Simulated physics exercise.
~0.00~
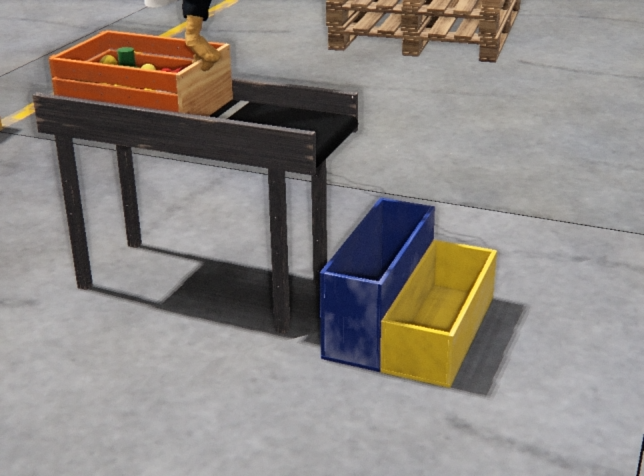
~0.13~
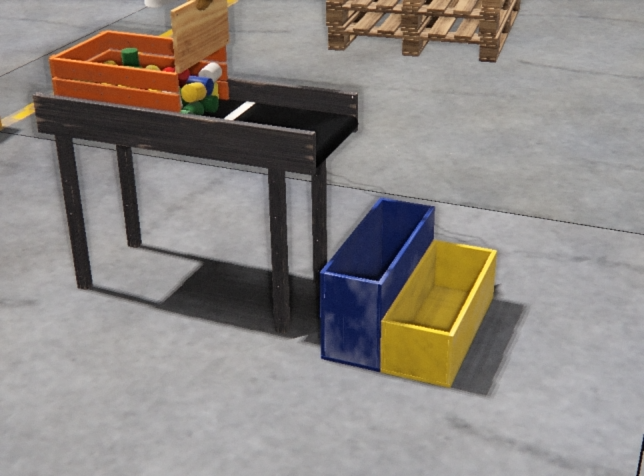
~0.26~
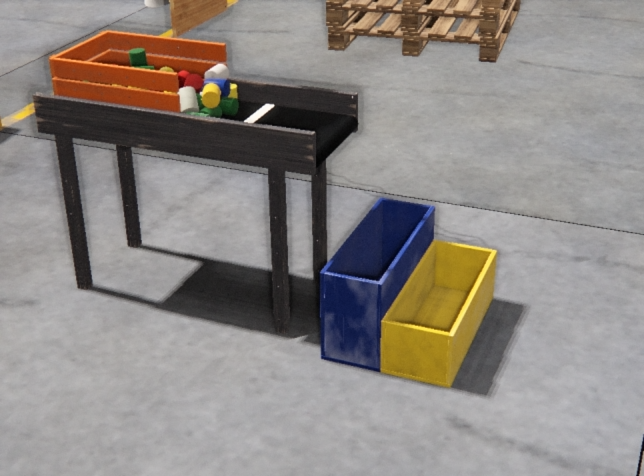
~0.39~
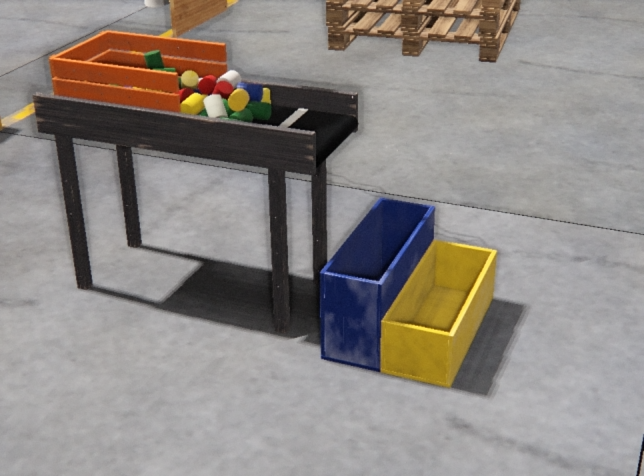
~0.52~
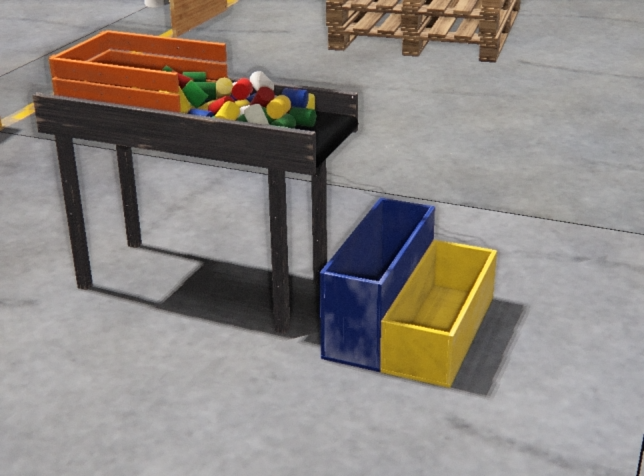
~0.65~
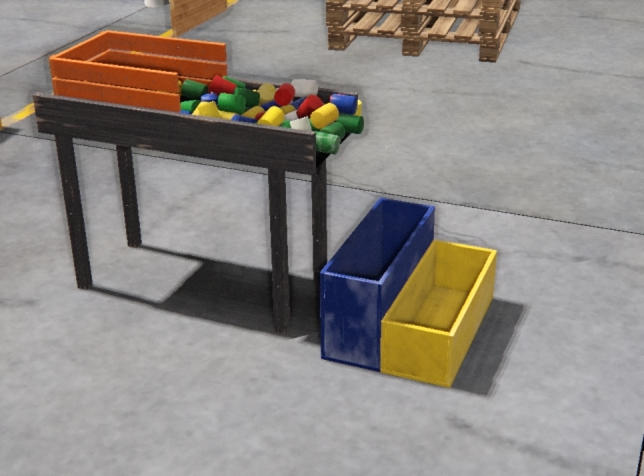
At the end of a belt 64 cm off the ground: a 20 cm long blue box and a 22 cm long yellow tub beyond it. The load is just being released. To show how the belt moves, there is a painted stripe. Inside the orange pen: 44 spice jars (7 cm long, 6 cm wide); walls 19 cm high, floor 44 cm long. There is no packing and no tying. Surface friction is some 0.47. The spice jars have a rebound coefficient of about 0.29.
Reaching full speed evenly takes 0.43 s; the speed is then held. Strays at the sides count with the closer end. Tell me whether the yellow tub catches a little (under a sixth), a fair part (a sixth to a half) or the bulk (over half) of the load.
The bulk.
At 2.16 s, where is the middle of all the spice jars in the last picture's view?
The middle lies close to (442, 323).
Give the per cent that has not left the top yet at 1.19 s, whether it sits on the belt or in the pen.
About 0 per cent.
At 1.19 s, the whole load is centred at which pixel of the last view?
Somewhere around (432, 288) in pixels.
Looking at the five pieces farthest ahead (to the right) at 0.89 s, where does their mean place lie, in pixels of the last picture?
Near (431, 228) in pixels.
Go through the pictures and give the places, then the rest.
In the first frame (places track the rim corner closest to us here), orange pen (177, 74); yellow tub (449, 334); belt travel 0 cm; all still inside.
Orange pen (177, 74); belt travel 2 cm, in the second frame.
Orange pen (177, 74); belt travel 9 cm; 6 out, the lowest jar at (225, 105), in the third frame.
Orange pen (177, 74); belt travel 21 cm; 15 out, in the fourth frame.
Orange pen (177, 74); belt travel 37 cm; 25 out, in the fifth frame.
Orange pen (177, 74); yellow tub (449, 334); belt travel 52 cm; 37 out, the lowest jar at (326, 143), in the sixth frame.
After 0.89 s, 1 still in the orange pen, 18 on the belt and 25 in the air.
After 1.19 s, 22 in the yellow tub, 1 on the belt, 1 on the ground beyond the yellow tub and 20 in the air.
After 1.62 s, 35 in the yellow tub, 1 on the ground short of the blue box, 6 on the ground beyond the yellow tub and 2 in the air.
Outcome (at 2.16 s), 1 in the blue box, 35 in the yellow tub, 1 on the ground short of the blue box and 7 on the ground beyond the yellow tub. Asked share, 35 of 44, 80 per cent.
